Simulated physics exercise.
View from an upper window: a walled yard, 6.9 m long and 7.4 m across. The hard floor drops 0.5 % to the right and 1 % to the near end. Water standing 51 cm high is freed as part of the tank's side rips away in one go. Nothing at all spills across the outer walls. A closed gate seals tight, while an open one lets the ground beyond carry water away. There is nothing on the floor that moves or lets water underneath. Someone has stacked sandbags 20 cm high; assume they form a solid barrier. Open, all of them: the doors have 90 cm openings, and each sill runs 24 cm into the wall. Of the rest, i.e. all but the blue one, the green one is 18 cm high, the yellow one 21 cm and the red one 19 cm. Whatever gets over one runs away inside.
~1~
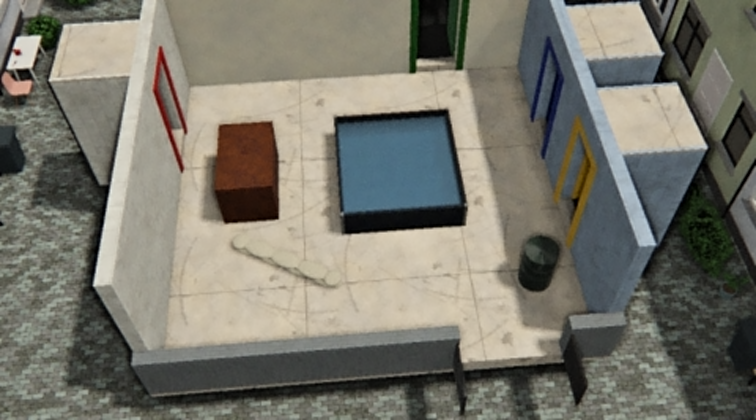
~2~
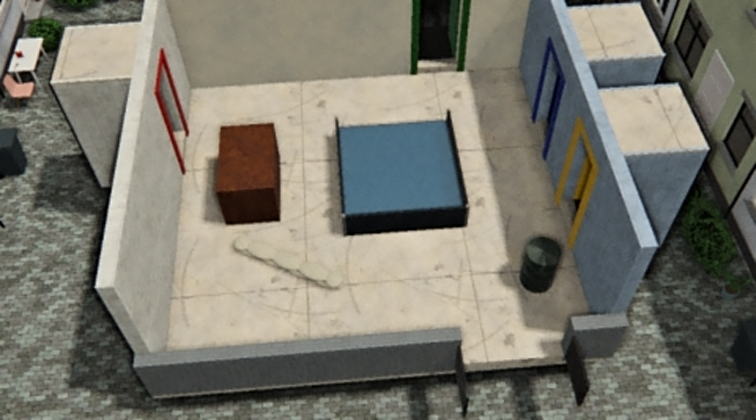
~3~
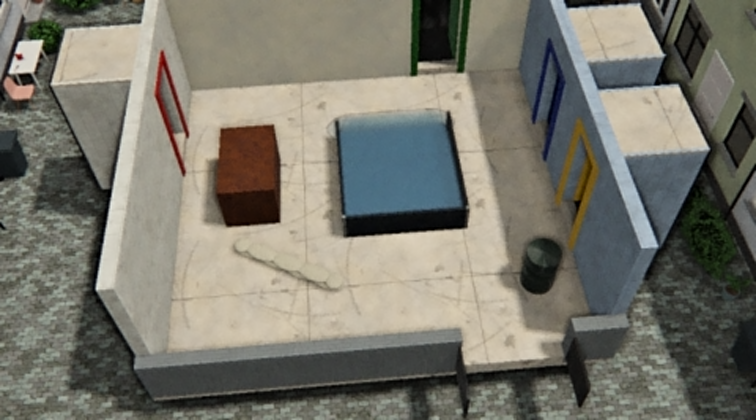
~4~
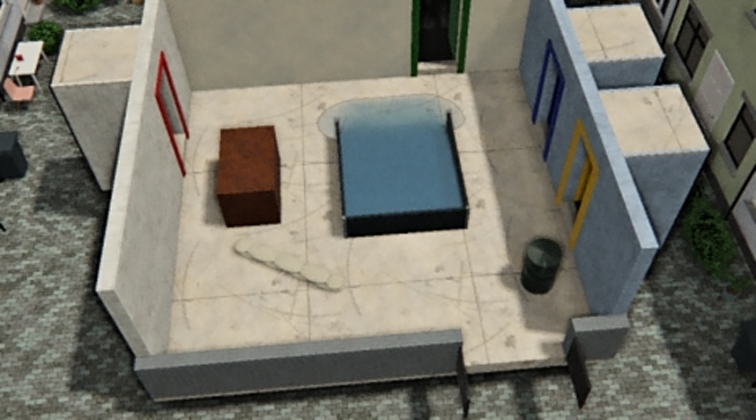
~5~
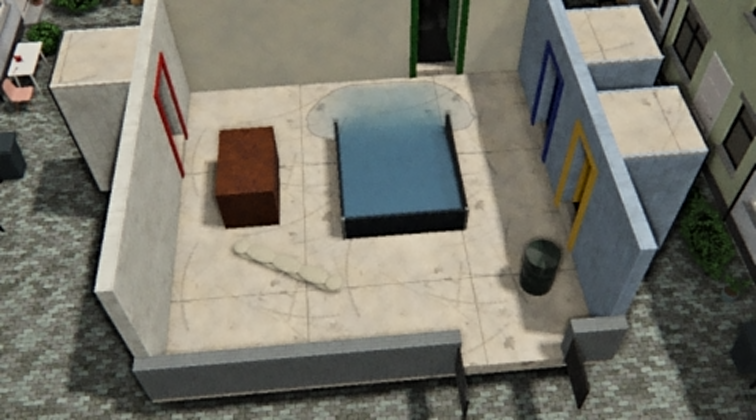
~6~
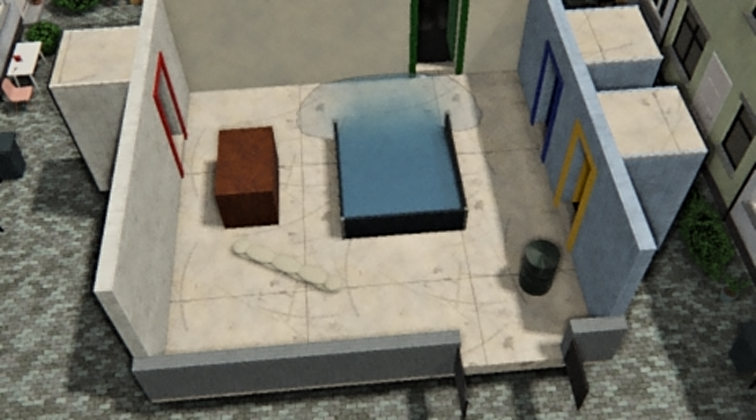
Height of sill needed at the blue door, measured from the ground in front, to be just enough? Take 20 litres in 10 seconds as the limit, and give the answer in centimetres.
Approximately 8 cm.
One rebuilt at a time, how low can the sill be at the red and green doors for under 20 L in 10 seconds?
Some 10.5 cm for red, some 22 cm for green.
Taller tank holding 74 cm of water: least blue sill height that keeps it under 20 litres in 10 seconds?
Roughly 11.5 centimetres.
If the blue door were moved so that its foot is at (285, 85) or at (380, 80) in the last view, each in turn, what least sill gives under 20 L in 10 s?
About 8.5 cm, then about 29 cm.
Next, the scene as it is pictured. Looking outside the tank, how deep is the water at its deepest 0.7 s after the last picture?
36 cm.
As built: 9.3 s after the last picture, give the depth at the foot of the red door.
Some 5.0 cm.
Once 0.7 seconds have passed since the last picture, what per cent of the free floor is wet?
About 15 per cent.
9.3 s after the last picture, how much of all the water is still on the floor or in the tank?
Something like 90 per cent of it remains.
Then, 0.7 s after the last picture water covers 15 % of the floor, deepest (36 cm) near (384, 86); it has not reached the blue door.
Then, 2.3 s after the last picture water covers 30 % of the floor, deepest (35 cm) near (517, 71); 7 cm at the blue door, 0 litres in over its 11 cm sill.
Then, 9.3 s after the last picture water covers 90 % of the floor, deepest (12 cm) near (378, 360); 6 cm at the blue door, 4 litres in over its 11 cm sill.
At the blue door as built, the water peaked near 12 cm, 3.9 s after the last picture.
With a sill of 7 cm, 28 litres would have come in within the 10 s; with 9.5 cm, 10 litres. So under 20 litres takes about 8 cm.
